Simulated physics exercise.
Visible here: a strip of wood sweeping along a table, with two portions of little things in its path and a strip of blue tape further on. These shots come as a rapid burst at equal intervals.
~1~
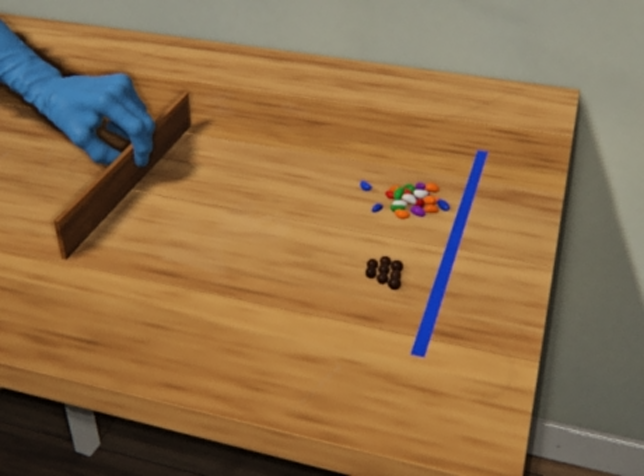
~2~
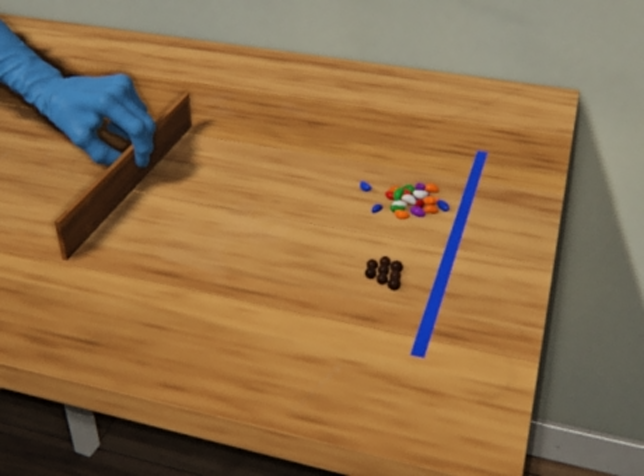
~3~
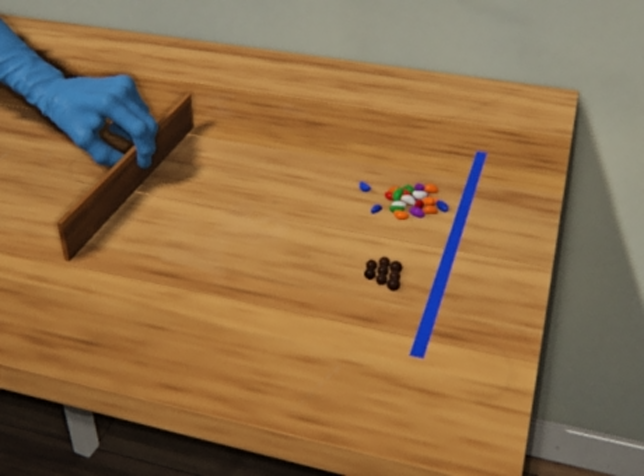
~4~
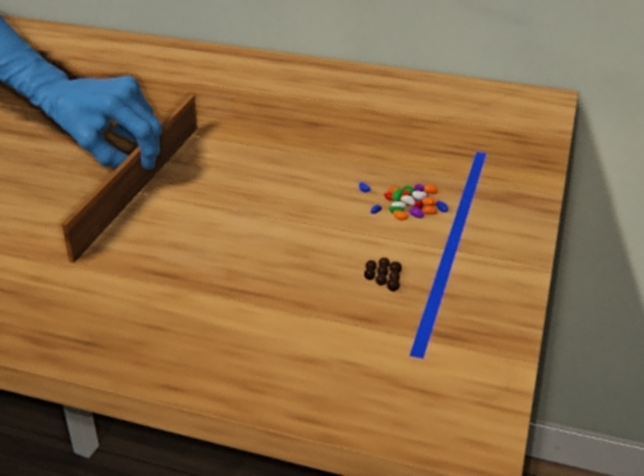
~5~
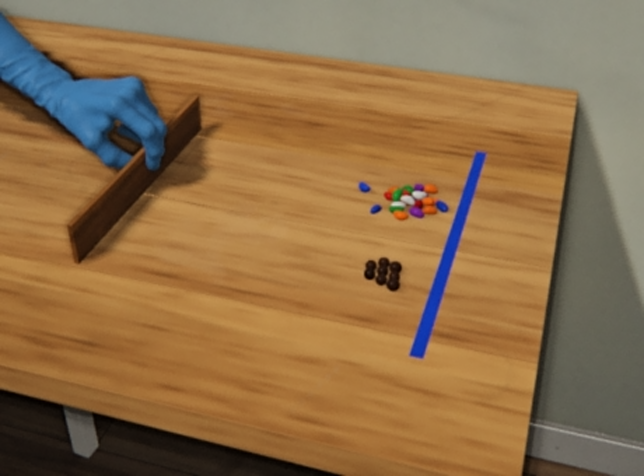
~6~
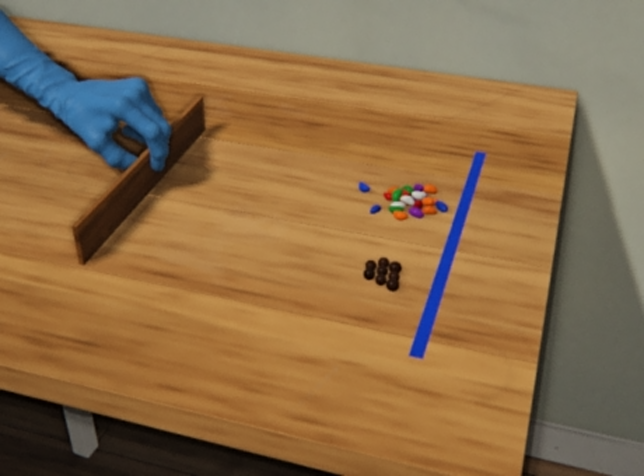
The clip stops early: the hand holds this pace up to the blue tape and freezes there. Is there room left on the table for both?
One by one: The front handful never goes over, the back handful never goes over.
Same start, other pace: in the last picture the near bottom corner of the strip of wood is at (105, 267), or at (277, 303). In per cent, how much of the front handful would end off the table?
First pace 0 %, second pace 100 %.
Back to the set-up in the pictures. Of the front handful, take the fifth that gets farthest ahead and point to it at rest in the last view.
Its middle rests roughly at (468, 301).
Then, 1.79 s later than the last frame, strip of wood still moving, near (300, 179); front handful all on the table, its front near (393, 285); back handful all on the table, its front near (442, 207).
Then, 3.60 s later than the last frame, strip of wood stopped at the blue tape; front handful all on the table, its front near (463, 300); back handful all on the table, its front near (510, 214).
Then, 3.88 s later than the last frame, strip of wood stopped at the blue tape; front handful all on the table, its front near (477, 303); back handful all on the table, its front near (511, 214).
When it is over, strip of wood stopped at the blue tape; front handful all on the table, its front near (477, 303); back handful all on the table, its front near (511, 214).
